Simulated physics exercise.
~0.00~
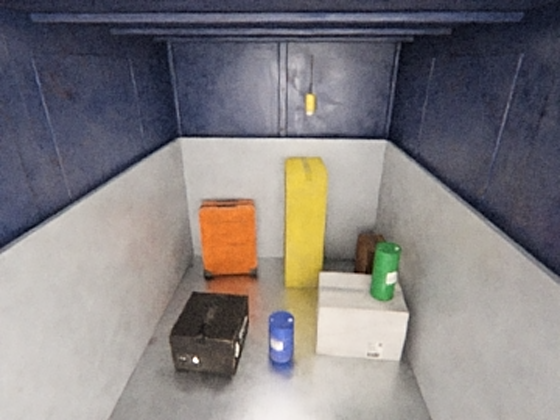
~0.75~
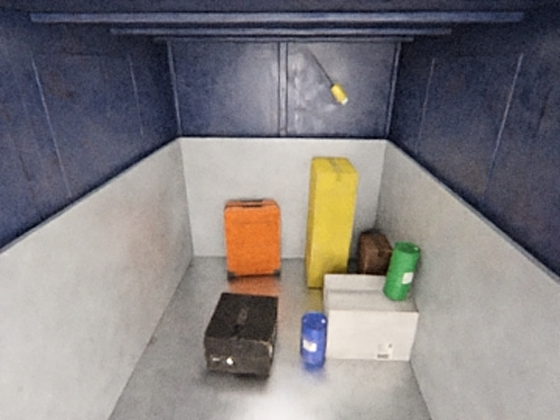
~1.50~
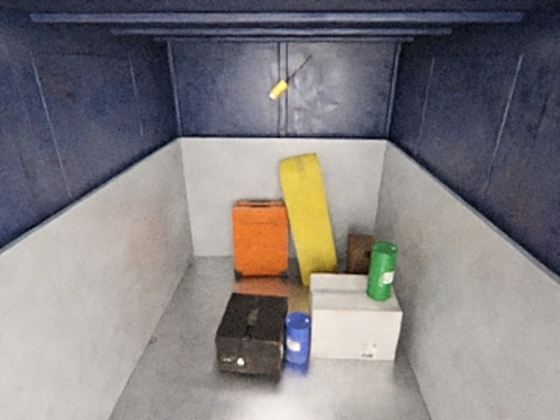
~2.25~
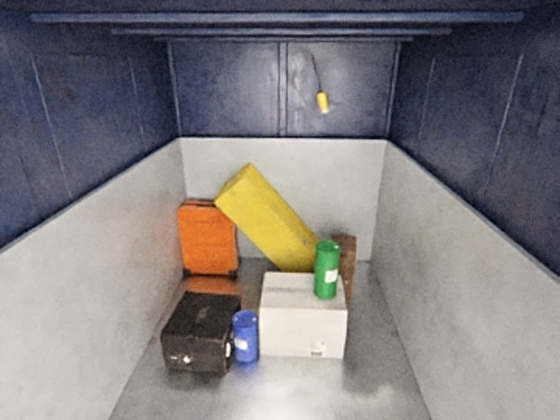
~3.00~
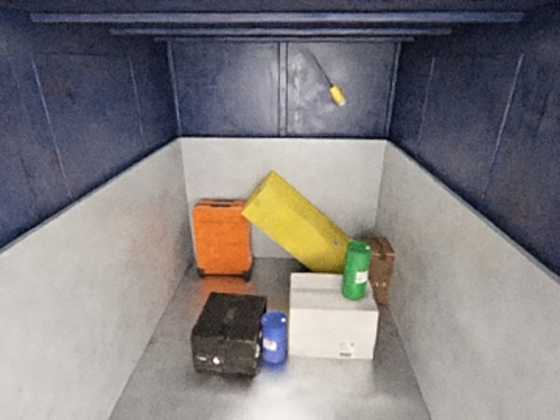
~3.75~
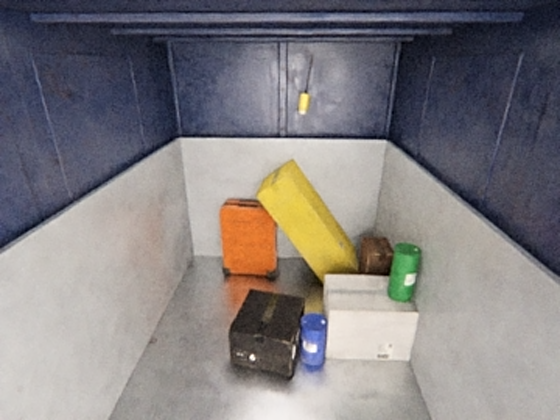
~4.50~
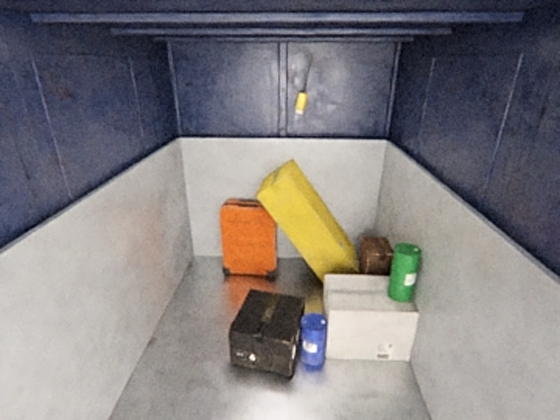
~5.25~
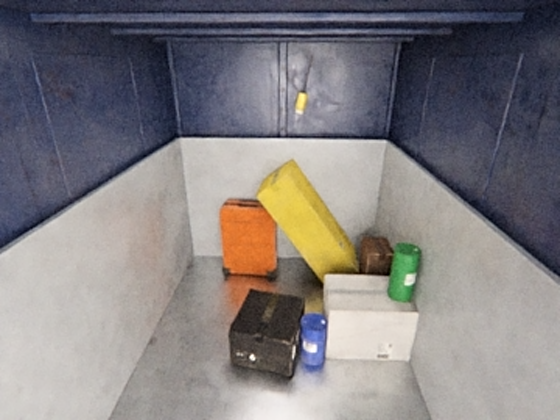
A tall yellow box topples and ends leaning as the surrounding load slides side to side.
